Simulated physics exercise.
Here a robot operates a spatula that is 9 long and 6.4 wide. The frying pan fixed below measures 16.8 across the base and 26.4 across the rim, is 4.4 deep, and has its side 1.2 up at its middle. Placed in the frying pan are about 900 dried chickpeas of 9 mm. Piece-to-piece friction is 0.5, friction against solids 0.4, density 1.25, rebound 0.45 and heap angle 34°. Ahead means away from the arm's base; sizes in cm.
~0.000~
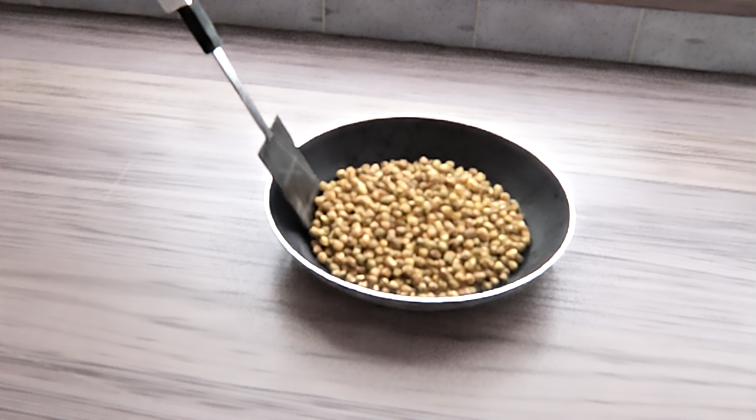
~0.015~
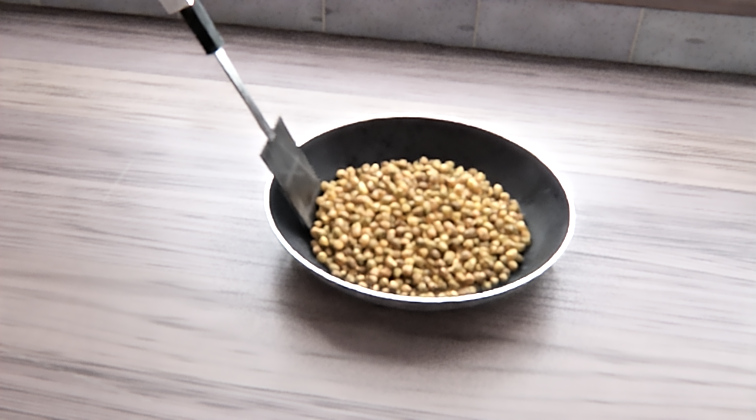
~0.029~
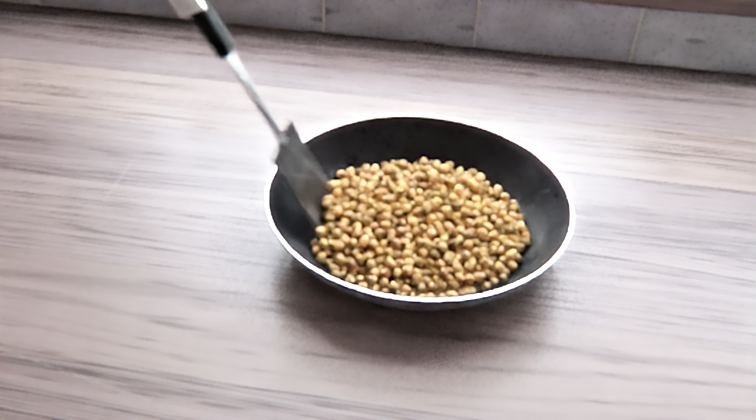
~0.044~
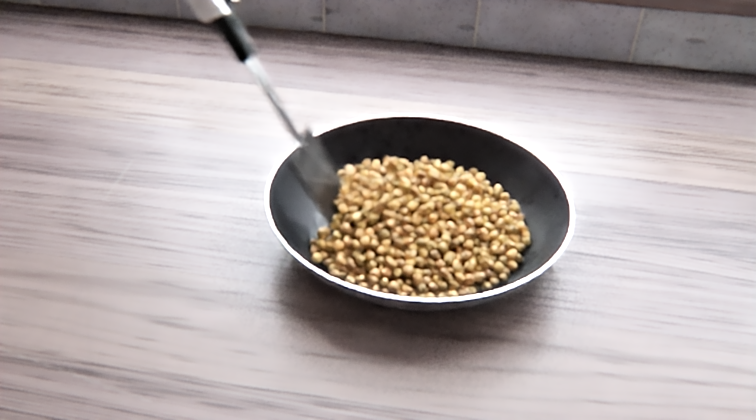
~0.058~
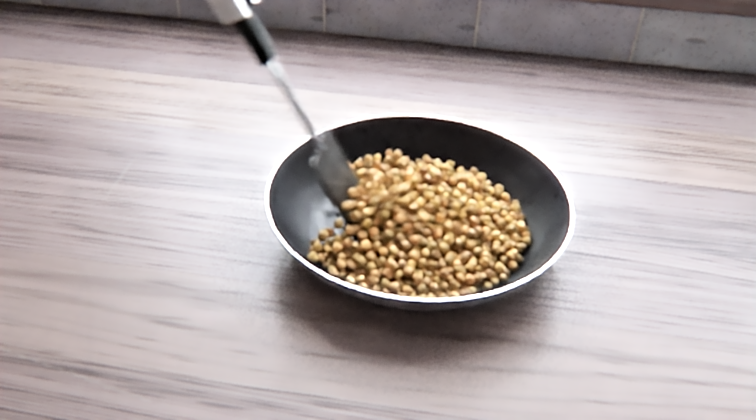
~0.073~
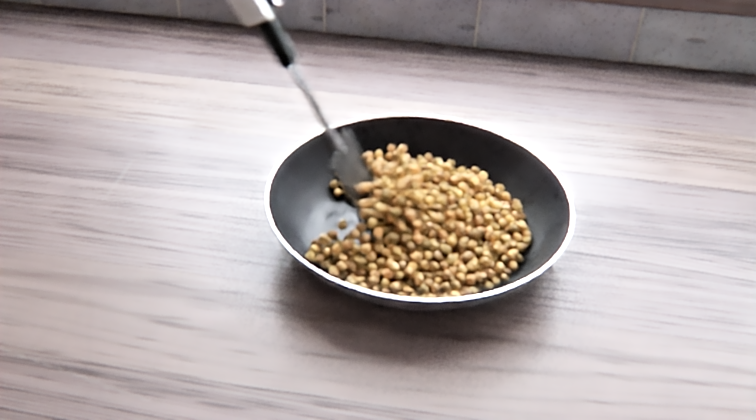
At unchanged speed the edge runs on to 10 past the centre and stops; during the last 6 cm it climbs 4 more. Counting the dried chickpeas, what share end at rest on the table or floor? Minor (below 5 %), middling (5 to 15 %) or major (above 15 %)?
Major.
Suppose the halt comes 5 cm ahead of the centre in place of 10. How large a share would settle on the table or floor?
That would give close to 10 per cent.
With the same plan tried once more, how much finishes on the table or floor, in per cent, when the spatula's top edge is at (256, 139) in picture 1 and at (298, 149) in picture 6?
Off the vessel, on the table or floor: Some 15 percent.
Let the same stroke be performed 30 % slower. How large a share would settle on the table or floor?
The share on the table or floor would be about 15 percent.
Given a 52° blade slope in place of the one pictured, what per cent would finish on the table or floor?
It would come to roughly 20 percent.
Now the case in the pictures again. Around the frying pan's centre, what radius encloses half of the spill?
Roughly 50 centimetres.
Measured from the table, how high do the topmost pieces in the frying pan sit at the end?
It reaches around 4.0 cm.
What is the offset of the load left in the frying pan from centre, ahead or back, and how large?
Forward offset: Roughly 3.0 cm.
After 0.11 s, sloping 62°, highest piece 9 above the table; 900 in the frying pan.
After 0.14 s, sloping 62°, highest piece 10 above the table; 896 in the frying pan, 4 on the blade or in flight.
After 0.36 s, sloping 62°, highest piece 13 above the table; 706 in the frying pan, 99 on the table or floor, 95 on the blade or in flight.
After 1.41 s, sloping 62°, highest piece 4 above the table; 706 in the frying pan, 194 on the table or floor.
In the end, 706 in the frying pan, 194 on the table or floor. That is 22 % on the table or floor.
